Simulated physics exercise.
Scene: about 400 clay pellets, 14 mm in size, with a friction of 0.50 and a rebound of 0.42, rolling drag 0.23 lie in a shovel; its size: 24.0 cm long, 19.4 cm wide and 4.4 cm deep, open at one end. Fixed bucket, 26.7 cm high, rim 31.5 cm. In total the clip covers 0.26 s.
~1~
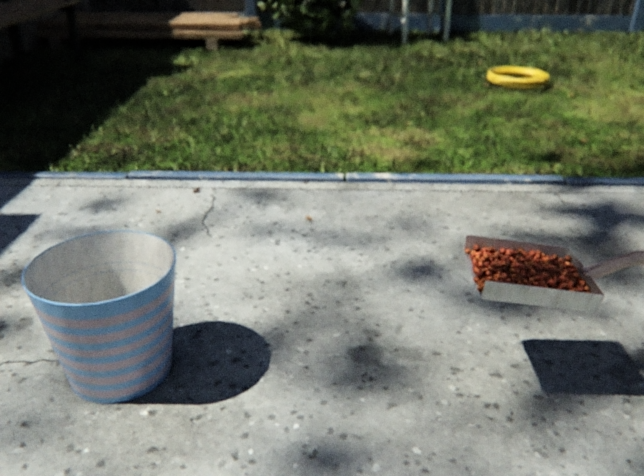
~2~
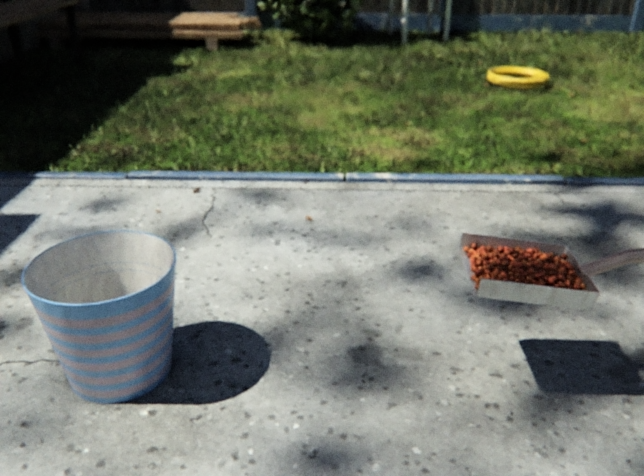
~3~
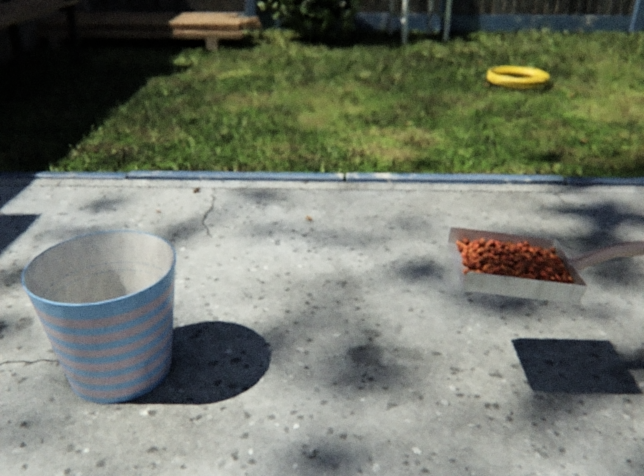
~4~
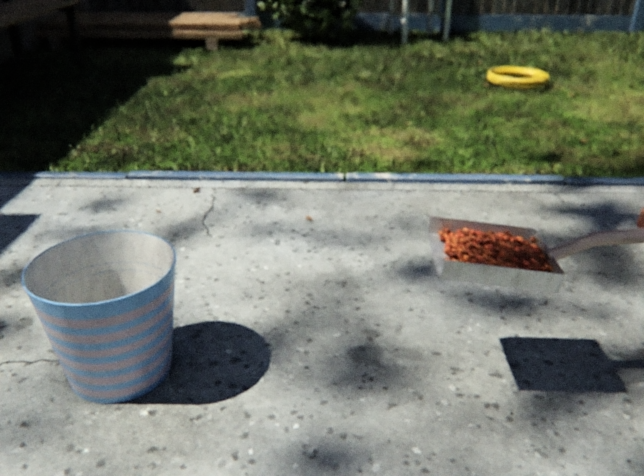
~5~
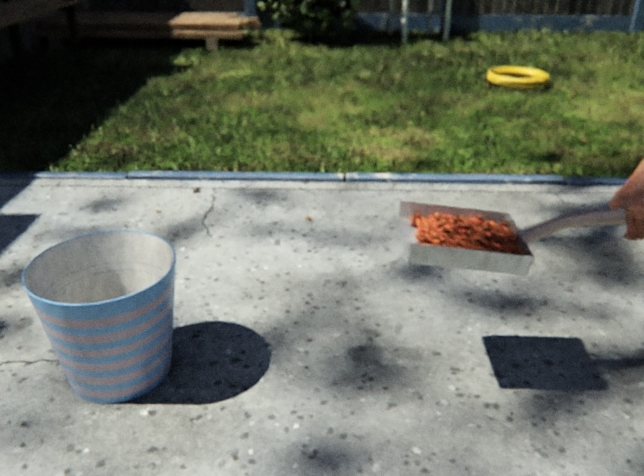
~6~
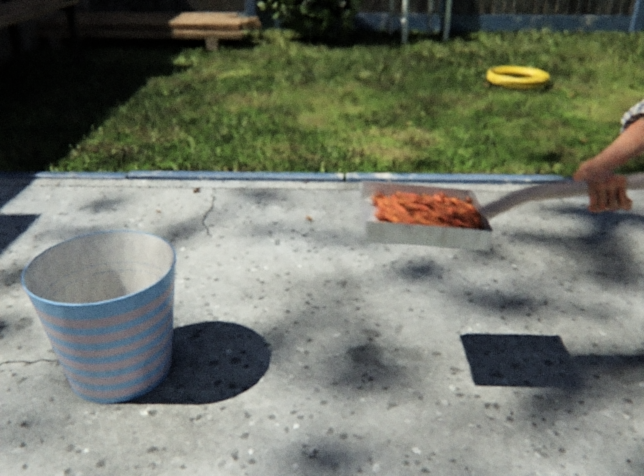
A metal shovel loaded with reddish-brown pellets glides leftward and slightly upward above a sunlit, speckled concrete slab, its dark shadow sliding left below. The fixed view looks slightly down across the slab, where a blue-and-grey striped bucket stands at left, with green grass, a yellow ring and a wooden bench behind. The shovel picks up speed as a hand gripping its handle enters from the right.
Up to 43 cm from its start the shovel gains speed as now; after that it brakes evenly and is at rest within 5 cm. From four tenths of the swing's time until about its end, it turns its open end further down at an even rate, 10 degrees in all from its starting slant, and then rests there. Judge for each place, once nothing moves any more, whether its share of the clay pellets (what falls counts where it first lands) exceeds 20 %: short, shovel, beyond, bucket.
In order: Short: Will get a fifth at most. Shovel: Will get a fifth at most. Beyond: Will get more than a fifth. Bucket: Will get a fifth at most.
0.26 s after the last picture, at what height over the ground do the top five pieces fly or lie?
Near 60 cm.
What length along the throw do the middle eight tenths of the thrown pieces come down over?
Something like 15 cm, give or take.
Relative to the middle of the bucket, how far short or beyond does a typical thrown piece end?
Roughly 55 cm beyond it.
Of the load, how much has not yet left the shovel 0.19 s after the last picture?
The shovel still holds some 0 per cent of the load.
Then, 0.10 s after the last picture, tilt 1 degrees; shovel 100 %; middle of all pieces near (325, 160).
Then, 0.19 s after the last picture, tilt 2 degrees; in the air 100 %; middle of all pieces near (218, 133).
Then, 0.26 s after the last picture, tilt 2 degrees; in the air 100 %; middle of all pieces near (137, 139).
Then, 0.34 s after the last picture, tilt 2 degrees; in the air 100 %; middle of all pieces near (52, 174).
In the end, short 0 %, shovel 0 %, beyond 100 %, bucket 0 %.
